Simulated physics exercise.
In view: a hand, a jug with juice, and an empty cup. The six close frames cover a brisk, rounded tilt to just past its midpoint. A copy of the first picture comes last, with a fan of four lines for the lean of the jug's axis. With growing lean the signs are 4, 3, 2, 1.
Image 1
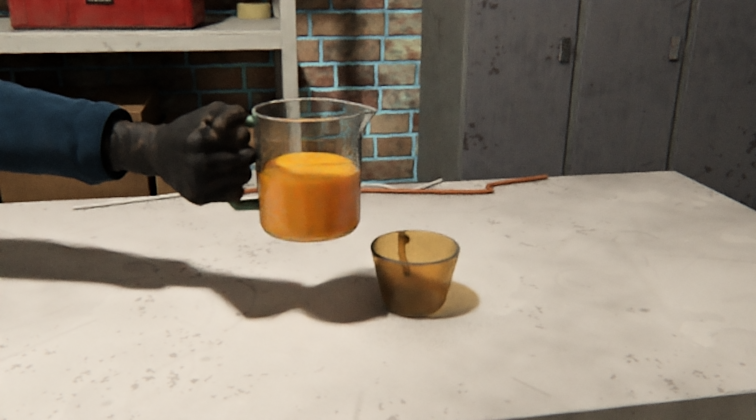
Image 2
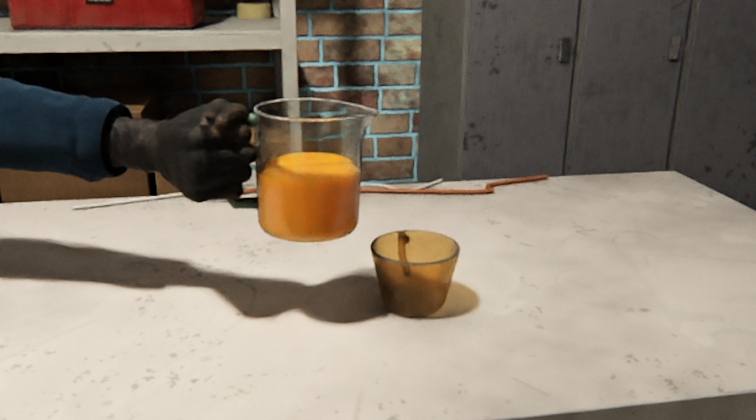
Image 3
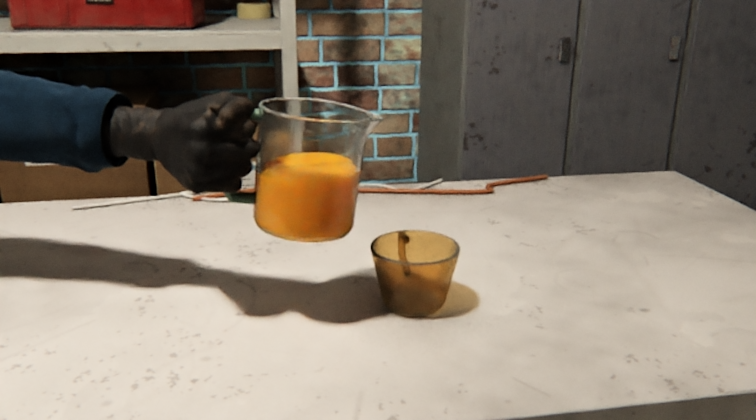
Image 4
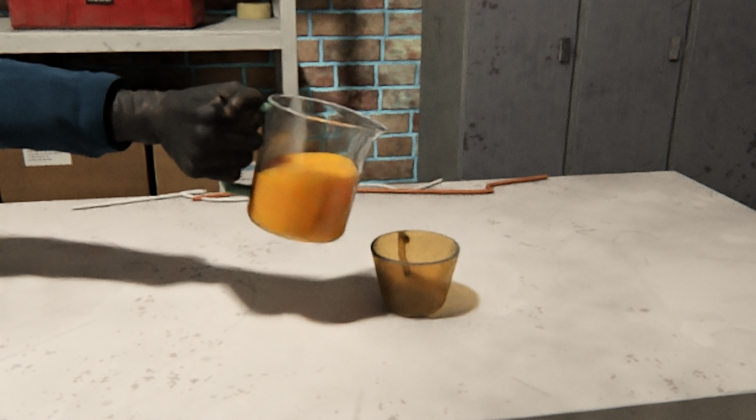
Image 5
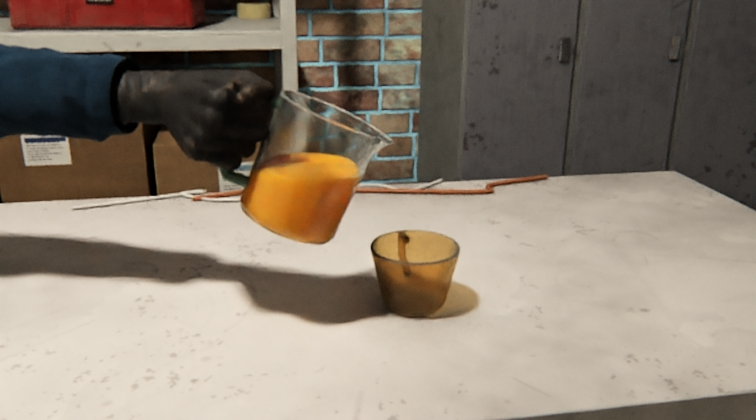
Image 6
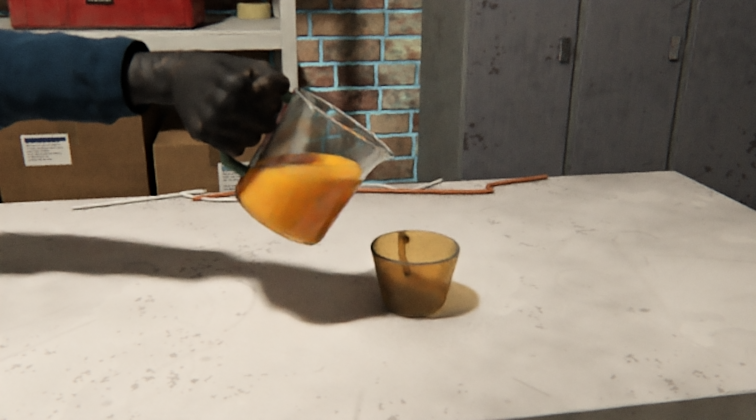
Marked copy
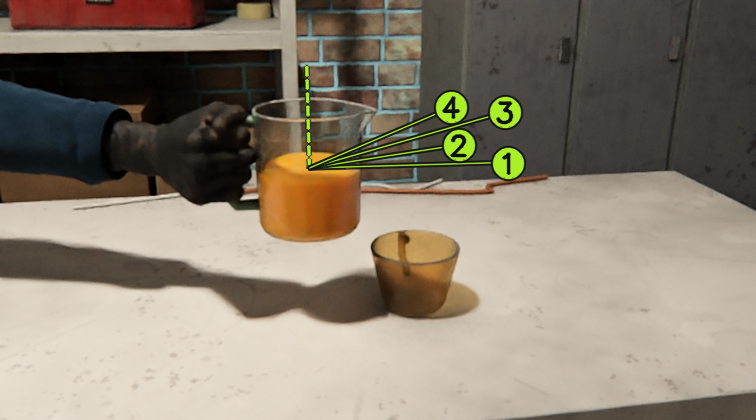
On a pale, worn worktop in front of lockers and a patch of brick wall, a dark-gloved hand holds a clear jug of orange juice upright beside an empty amber cup. The hand then rotates the jug steadily to the right, lowering its lip toward the cup, while the juice stays inside.
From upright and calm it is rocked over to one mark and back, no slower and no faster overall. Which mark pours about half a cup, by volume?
Line 4 does it best.
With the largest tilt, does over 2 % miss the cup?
Yes.
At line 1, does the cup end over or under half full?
Over half.
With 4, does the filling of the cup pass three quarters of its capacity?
No.
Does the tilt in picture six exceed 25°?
Yes, it does.
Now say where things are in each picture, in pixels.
Upright, lip at (375, 110); rim of the cup round (415, 246); nothing has left yet, in the first picture.
Upright, lip at (377, 112); nothing has left yet, in the second picture.
Tipped about 7°, lip at (381, 118); nothing has left yet, in the third picture.
Tipped about 14°, lip at (387, 128); nothing has left yet, in the fourth picture.
Tipped about 24°, lip at (391, 140); nothing has left yet, in the fifth picture.
Tipped about 34°, lip at (394, 155); nothing has left yet, in the sixth picture.
On the marked copy, 1 at (491, 162); 2 at (442, 147); 3 at (488, 116); 4 at (435, 114).
If 1 is chosen, the cup ends with about 77 % of what it can hold; 30 % of the juice is spilt.
If 2 is chosen, the cup ends with about 67 % of what it can hold; 23 % of the juice is spilt.
If 3 is chosen, the cup ends with about 63 % of what it can hold; 11 % of the juice is spilt.
If 4 is chosen, the cup ends with about 50 % of what it can hold; 4 % of the juice is spilt.
